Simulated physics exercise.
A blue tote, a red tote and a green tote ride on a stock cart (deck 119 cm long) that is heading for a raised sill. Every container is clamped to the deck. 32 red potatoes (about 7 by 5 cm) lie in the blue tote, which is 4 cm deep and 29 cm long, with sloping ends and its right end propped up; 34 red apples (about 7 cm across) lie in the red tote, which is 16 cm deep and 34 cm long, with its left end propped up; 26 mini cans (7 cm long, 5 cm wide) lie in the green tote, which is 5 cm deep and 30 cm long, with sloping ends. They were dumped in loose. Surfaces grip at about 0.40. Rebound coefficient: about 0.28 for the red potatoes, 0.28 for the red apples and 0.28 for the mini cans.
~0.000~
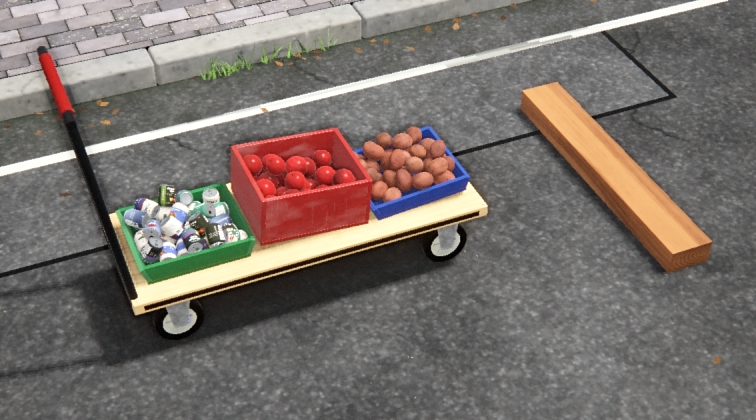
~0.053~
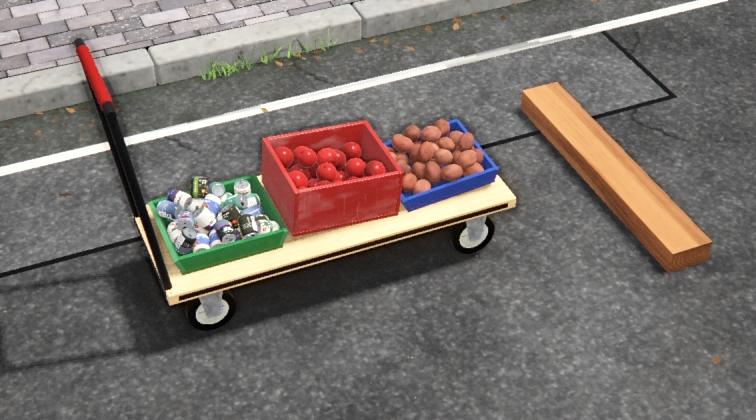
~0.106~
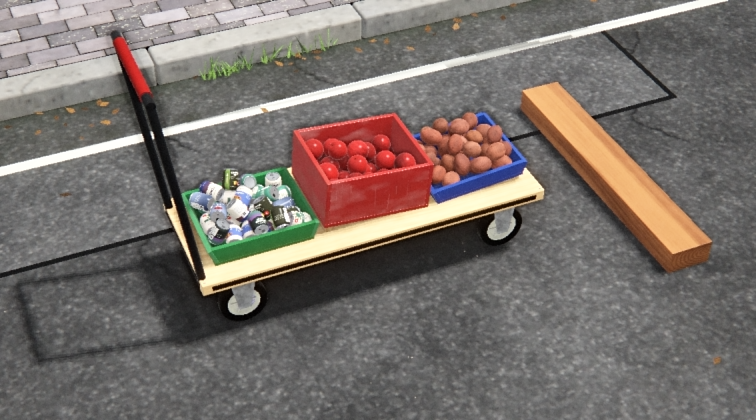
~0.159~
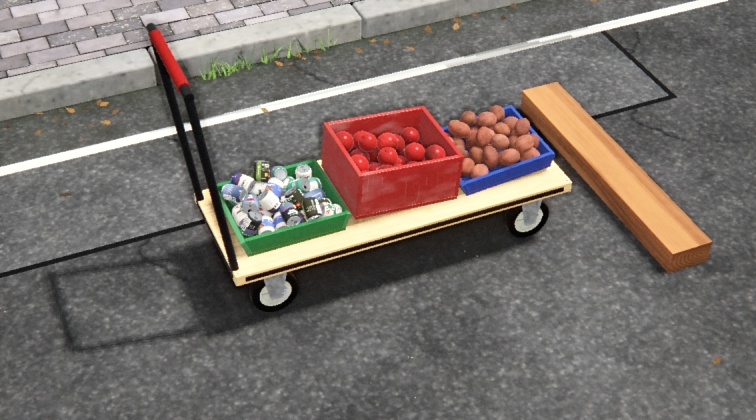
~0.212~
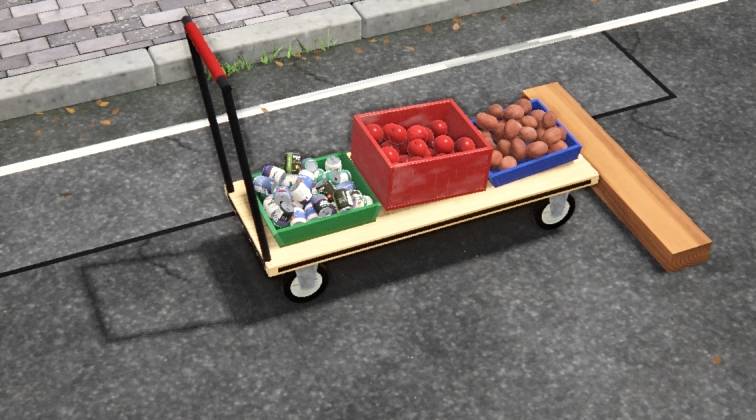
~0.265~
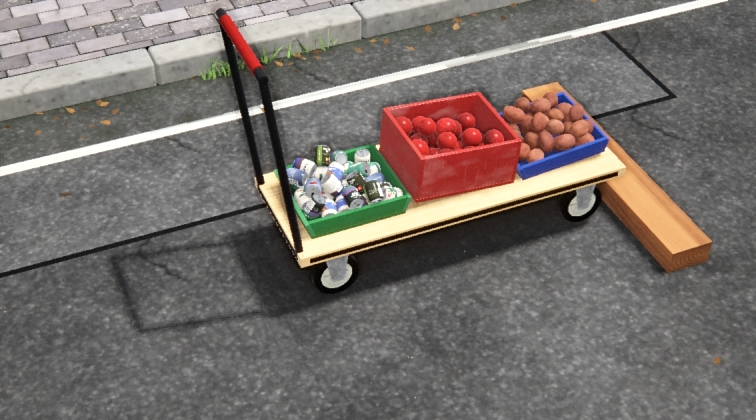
On a paved street beside a curb, a flatbed cart carrying cans, red apples and potatoes rolls right toward a wooden beam.
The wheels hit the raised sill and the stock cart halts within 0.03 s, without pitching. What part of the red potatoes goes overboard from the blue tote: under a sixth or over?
The blue tote loses more than one in six of its red potatoes.
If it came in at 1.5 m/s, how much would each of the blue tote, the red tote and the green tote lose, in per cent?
In that case blue tote 20, red tote 0, green tote 0 per cent.
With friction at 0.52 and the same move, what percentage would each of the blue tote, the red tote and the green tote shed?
In that case blue tote 30, red tote 0, green tote 10 per cent.
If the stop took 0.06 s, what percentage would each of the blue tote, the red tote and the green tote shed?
In that case blue tote 30, red tote 10, green tote 10 per cent.
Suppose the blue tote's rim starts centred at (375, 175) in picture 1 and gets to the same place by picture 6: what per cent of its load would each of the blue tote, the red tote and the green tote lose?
In that case blue tote 40, red tote 10, green tote 20 per cent.
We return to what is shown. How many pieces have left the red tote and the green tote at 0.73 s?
Out by then, roughly: Red tote 2, green tote 2.
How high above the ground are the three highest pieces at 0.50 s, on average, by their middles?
Some 46 cm up.
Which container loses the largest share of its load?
It is the blue tote.
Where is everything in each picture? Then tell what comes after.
In the first picture (places track the rim corner closest to us here), blue tote (376, 208); green tote (143, 268); 59 cm to go; all still inside.
The second picture shows blue tote (406, 199); green tote (177, 259); 48 cm to go.
The third picture shows blue tote (436, 191); green tote (211, 250); 38 cm to go.
The fourth picture shows blue tote (465, 183); green tote (244, 241); 27 cm to go.
The fifth picture shows blue tote (494, 175); green tote (276, 232); 16 cm to go.
The sixth picture shows blue tote (522, 167); green tote (308, 223); 6 cm to go; all still inside.
After 0.28 s, contact.
After 0.38 s, the blue tote is down by 2 of 32, the red tote has all 34 and the green tote has all 26.
After 0.50 s, the blue tote is down by 6 of 32, the red tote is down by 2 of 34 and the green tote is down by 2 of 26.
After 0.73 s, the blue tote is down by 11 of 32, the red tote is down by 2 of 34 and the green tote is down by 2 of 26.
Outcome (at 1.23 s), the blue tote is down by 11 of 32, the red tote is down by 2 of 34 and the green tote is down by 2 of 26. Asked share, 11 of 32, 34 per cent.
